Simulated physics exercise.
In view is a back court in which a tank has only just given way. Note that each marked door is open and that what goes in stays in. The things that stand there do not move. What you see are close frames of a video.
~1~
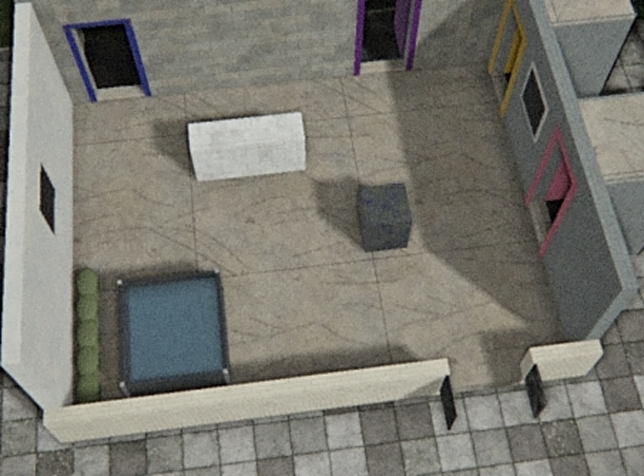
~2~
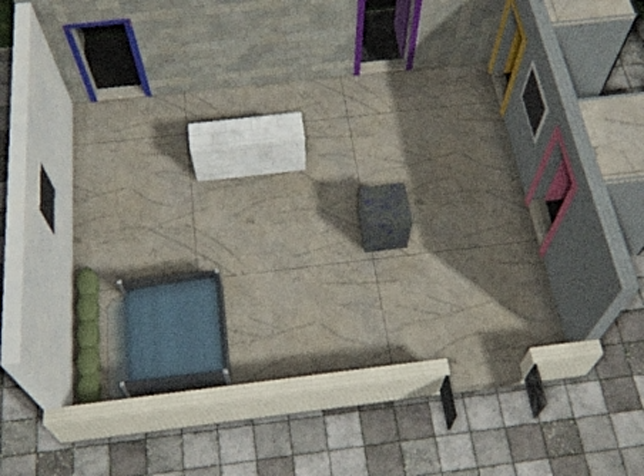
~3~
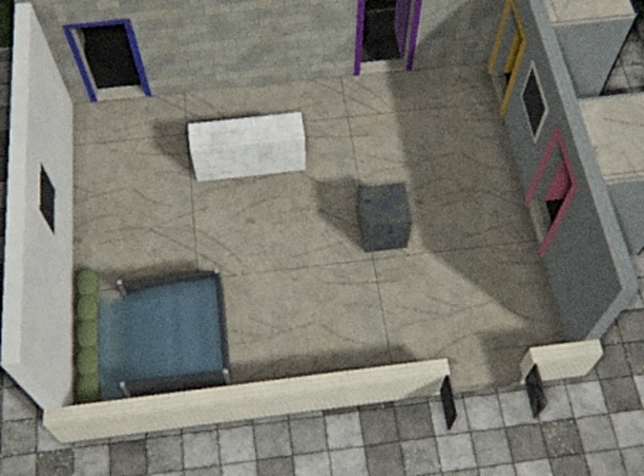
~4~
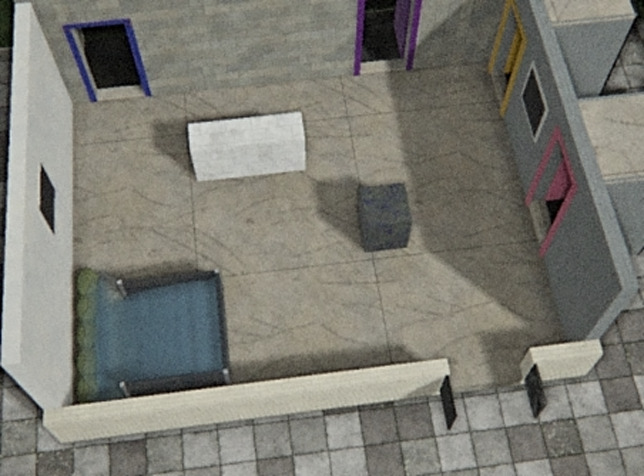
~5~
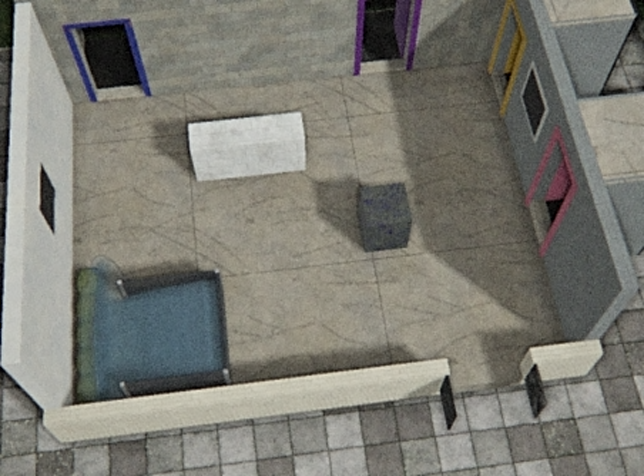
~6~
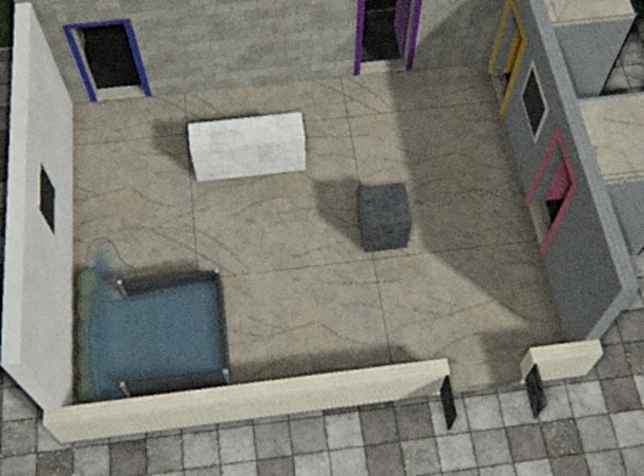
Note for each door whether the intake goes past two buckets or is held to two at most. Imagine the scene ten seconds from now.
Blue door: Past two; pink door: Held to two at most; yellow door: Held to two at most; purple door: Held to two at most.
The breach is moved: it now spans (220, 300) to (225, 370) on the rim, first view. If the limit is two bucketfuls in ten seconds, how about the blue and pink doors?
Outcome - blue door comes in lower, pink door comes in lower.
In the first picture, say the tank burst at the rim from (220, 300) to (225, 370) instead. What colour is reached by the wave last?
It is the one in blue.
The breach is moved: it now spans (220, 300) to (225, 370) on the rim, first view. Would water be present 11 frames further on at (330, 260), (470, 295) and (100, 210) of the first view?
So: Wetted, then wetted, then spared.
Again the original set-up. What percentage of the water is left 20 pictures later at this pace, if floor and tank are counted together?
Roughly 98 per cent.
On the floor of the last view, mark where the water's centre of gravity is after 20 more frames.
It's close to (171, 290).
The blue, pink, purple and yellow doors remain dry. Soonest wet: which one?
My answer is the one in blue.
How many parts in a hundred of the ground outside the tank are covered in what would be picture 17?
About 25 %.
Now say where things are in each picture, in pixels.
In the first frame, the water tank at (172, 328) is whole and still.
In the second frame, water pours out at (129, 343) and has run to a hidden place.
In the third frame, water pours out at (129, 344) and has run to (102, 294).
In the fourth frame, the front is at (102, 275), out from the gap at (130, 344).
In the fifth frame, the front is at (102, 259), out from the gap at (130, 344).
In the sixth frame, water pours out at (130, 344) and has run to (98, 244).
A moment on, water covers 15 % of the floor; the blue door not reached, the pink door not reached, the yellow door not reached, the purple door not reached.
Next, water covers 25 % of the floor; the blue door not reached, the pink door not reached, the yellow door not reached, the purple door not reached.
Then, water covers 40 % of the floor; the blue door over two buckets in, the pink door not reached, the yellow door not reached, the purple door not reached.
Later, water covers 50 % of the floor; the blue door far over two buckets in, the pink door wet at the sill, nothing in, the yellow door not reached, the purple door wet at the sill, nothing in.
In the end, water covers 75 % of the floor; the blue door far over two buckets in, the pink door wet at the sill, nothing in, the yellow door wet at the sill, nothing in, the purple door wet at the sill, nothing in.
